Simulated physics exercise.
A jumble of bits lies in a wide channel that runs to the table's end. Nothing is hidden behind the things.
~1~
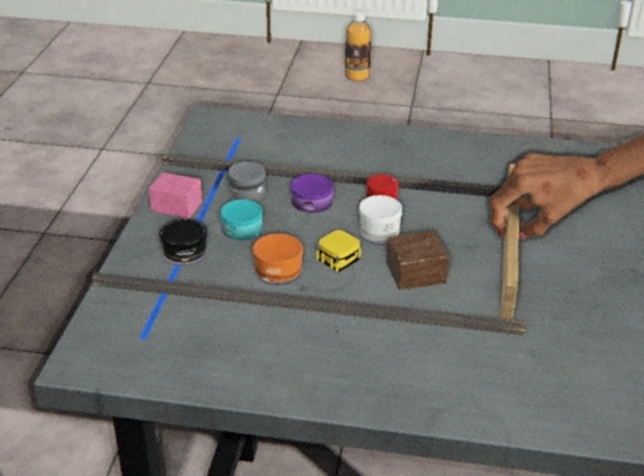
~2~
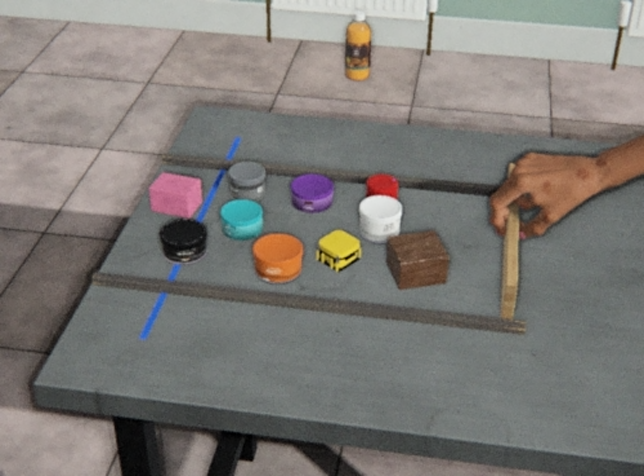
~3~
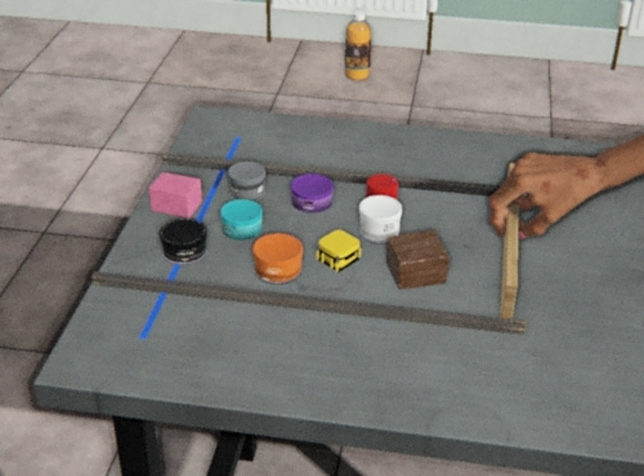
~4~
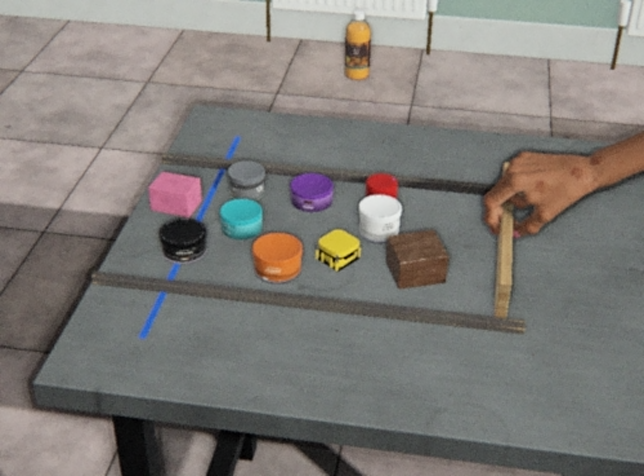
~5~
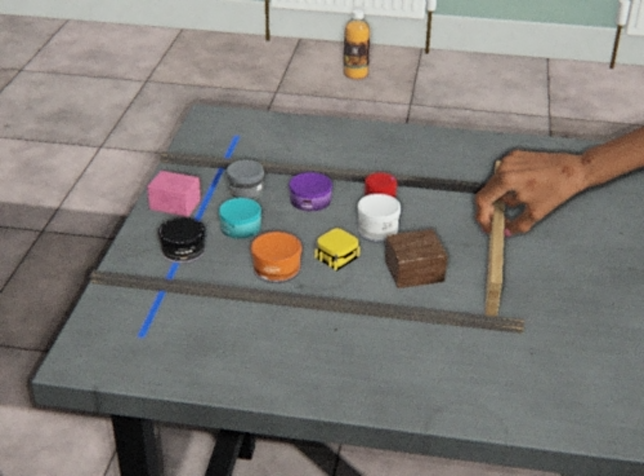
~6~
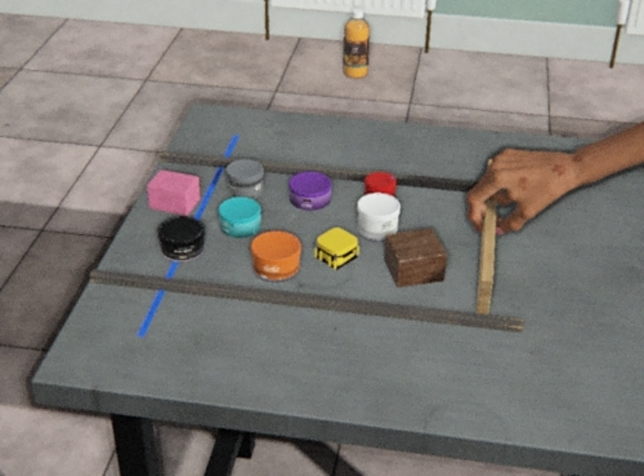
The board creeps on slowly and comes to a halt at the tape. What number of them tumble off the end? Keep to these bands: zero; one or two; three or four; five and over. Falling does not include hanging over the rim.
That gives one or two.
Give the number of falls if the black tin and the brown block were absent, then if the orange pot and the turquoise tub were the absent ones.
The counts: 0 and 1.
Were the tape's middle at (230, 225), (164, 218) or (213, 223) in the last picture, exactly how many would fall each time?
In that order 0, 5 and 1.
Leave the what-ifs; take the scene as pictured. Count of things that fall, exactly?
The answer is exactly 2.
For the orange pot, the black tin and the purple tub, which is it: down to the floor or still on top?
Final state: Orange pot still on, black tin off, purple tub still on.
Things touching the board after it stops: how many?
4.
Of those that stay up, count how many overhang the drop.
In total, 3 of them.
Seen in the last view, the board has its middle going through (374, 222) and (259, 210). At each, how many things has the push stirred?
I get 4 at the one place and 10 at the other.
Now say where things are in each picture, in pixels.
The first picture shows pink block (176, 195); black tin (184, 242); grey pot (247, 183); board (511, 238); tape (197, 224).
The second picture shows black tin (184, 242); orange pot (278, 259).
The third picture shows grey pot (247, 182); board (511, 238).
The fourth picture shows pink block (175, 194); turquoise tub (241, 220).
The fifth picture shows black tin (183, 240); purple tub (311, 192).
The sixth picture shows pink block (174, 192); black tin (182, 239); grey pot (245, 180); board (488, 233); tape (195, 221).
Soon after, none off yet; pink block at rest near (174, 192); black tin at rest near (182, 239); grey pot at rest near (245, 180).
After that, none off yet; pink block displaced a little near (155, 187); black tin displaced about its own width near (125, 236); grey pot displaced well along near (180, 169).
In the end, the number that fall off is one or two; gone, black tin and pink block.
